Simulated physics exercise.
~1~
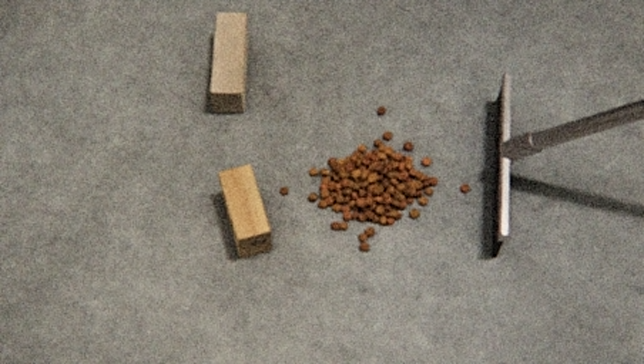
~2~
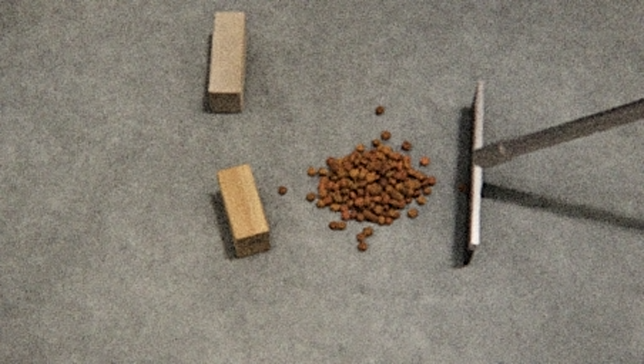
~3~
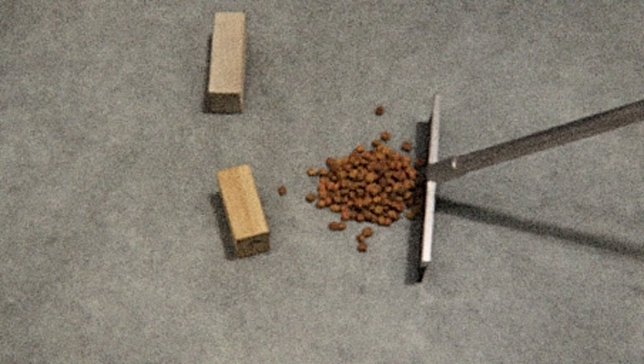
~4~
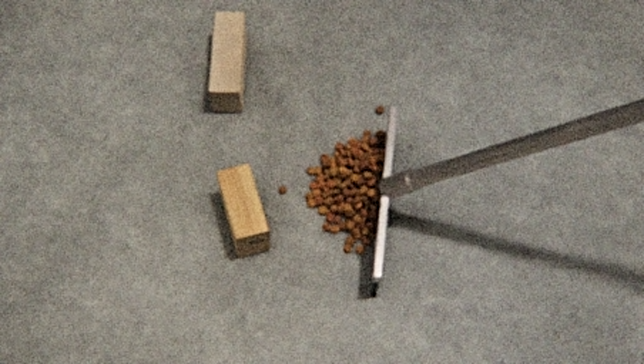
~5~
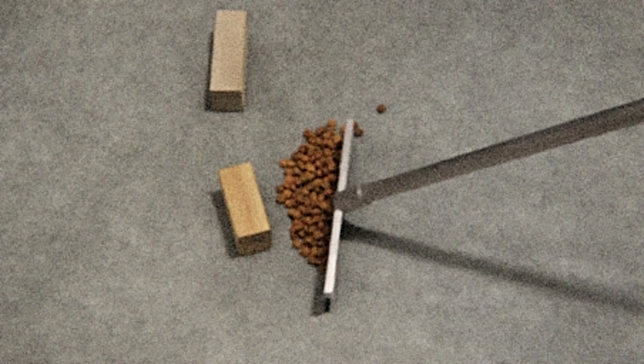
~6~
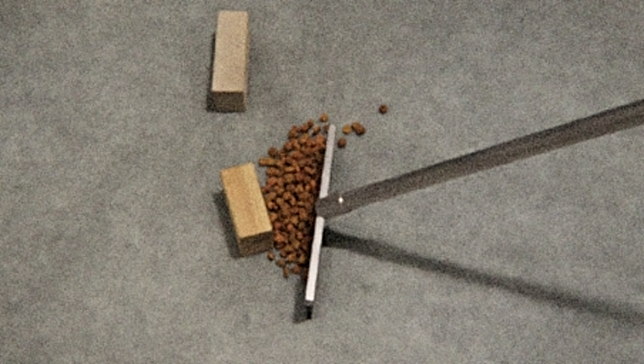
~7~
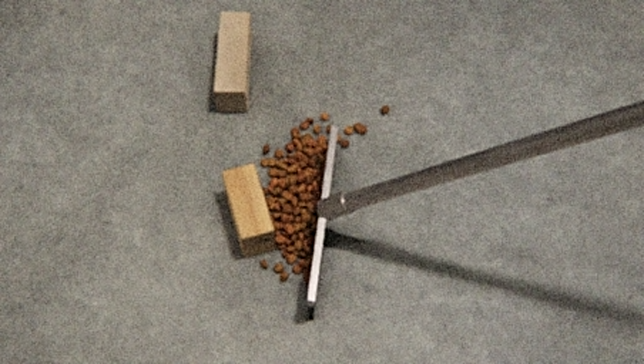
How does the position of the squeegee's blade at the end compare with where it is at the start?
At the start the blade stands well to the right of the loose kibble pile. By the end it is farther left and a little lower, close to the lower wooden block with the kibble squeezed between them.
